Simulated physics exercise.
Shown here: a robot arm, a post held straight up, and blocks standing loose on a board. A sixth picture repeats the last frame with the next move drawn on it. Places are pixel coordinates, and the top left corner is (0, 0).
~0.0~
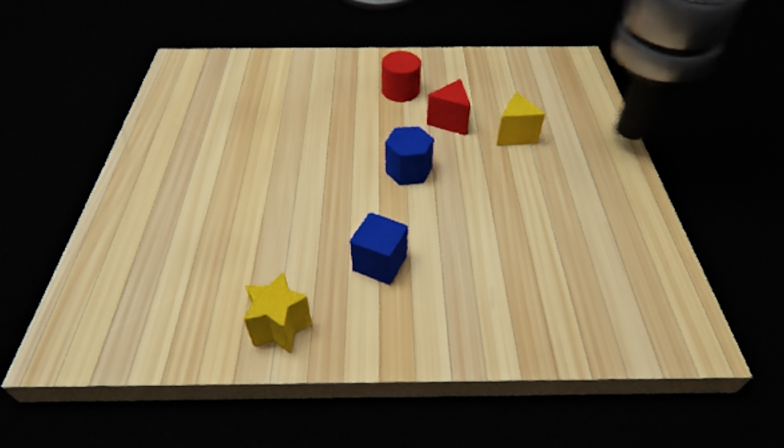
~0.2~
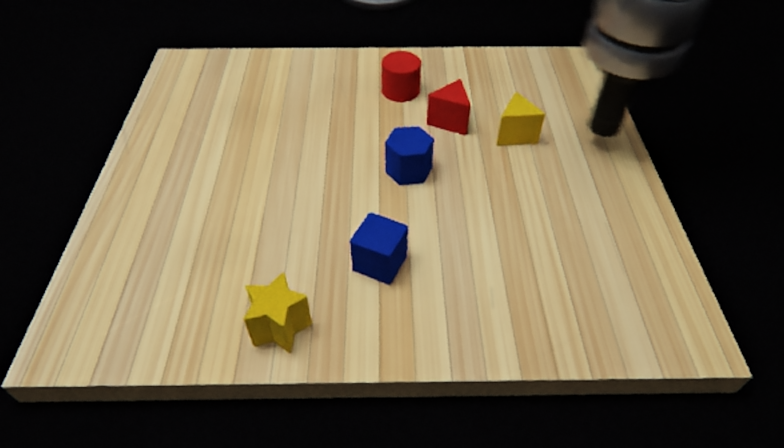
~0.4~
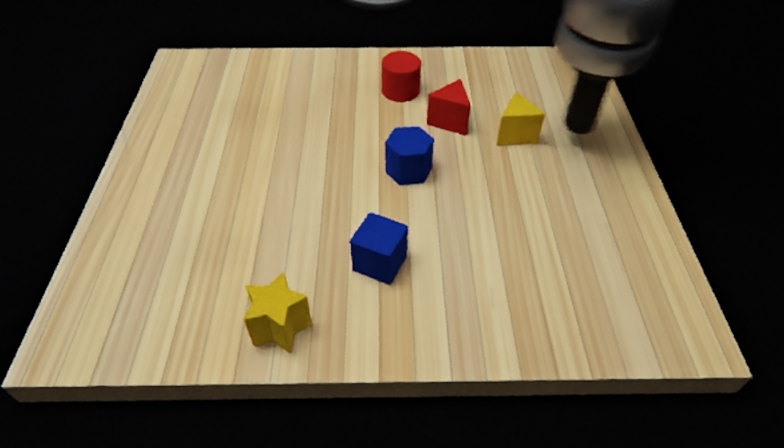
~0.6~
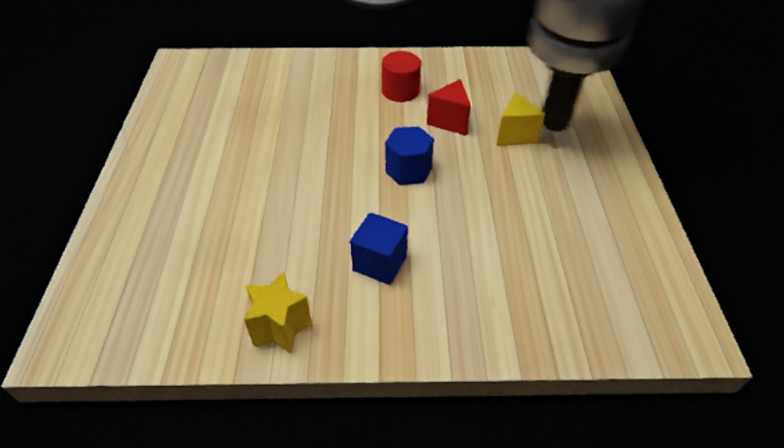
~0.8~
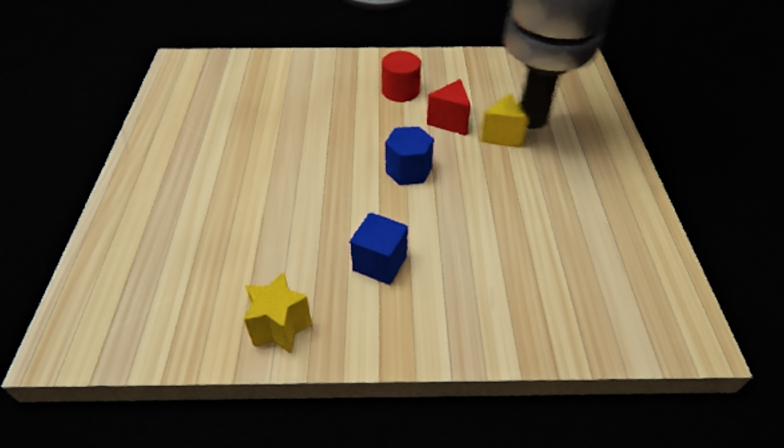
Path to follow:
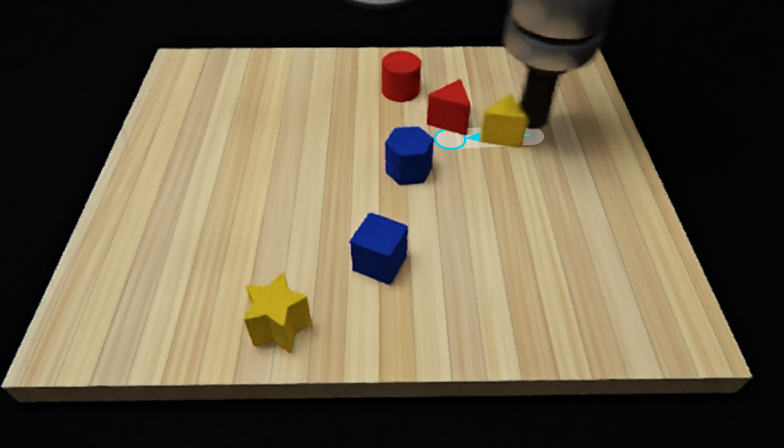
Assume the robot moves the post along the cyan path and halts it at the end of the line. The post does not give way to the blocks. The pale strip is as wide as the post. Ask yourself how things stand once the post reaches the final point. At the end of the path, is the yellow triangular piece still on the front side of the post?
The answer is yes.
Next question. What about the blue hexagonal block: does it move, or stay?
Stays put.
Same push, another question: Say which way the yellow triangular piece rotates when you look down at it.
From overhead, the rotation is clockwise.
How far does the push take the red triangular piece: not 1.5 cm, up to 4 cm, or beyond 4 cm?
The best fit is 1.5 to 4 cm.
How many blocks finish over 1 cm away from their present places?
Number moved: 2.
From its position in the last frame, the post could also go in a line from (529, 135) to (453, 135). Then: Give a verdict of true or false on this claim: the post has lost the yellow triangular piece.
It is false.
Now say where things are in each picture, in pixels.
In the first picture, lower end of the post at (630, 131), tops of blocks, blue hexagonal block at (410, 140), red triangular piece at (453, 92), yellow triangular piece at (521, 107).
In the second picture, post at (604, 128), blocks as before.
In the third picture, post at (578, 126), blocks as before.
In the fourth picture, post at (554, 123), blocks as before.
In the fifth picture, post at (532, 121), blue hexagonal block at (410, 140), red triangular piece at (453, 92), yellow triangular piece at (507, 107).
The drawn path runs straight from (529, 135) to (450, 139).
On the path given first. Halfway along, post at (492, 123); red triangular piece at (446, 91), turned 30° clockwise; yellow triangular piece at (465, 110).
At the end, post at (452, 125); blue hexagonal block not moved; red triangular piece at (434, 91), turned 75° clockwise; yellow triangular piece at (423, 112), turned 25° clockwise.
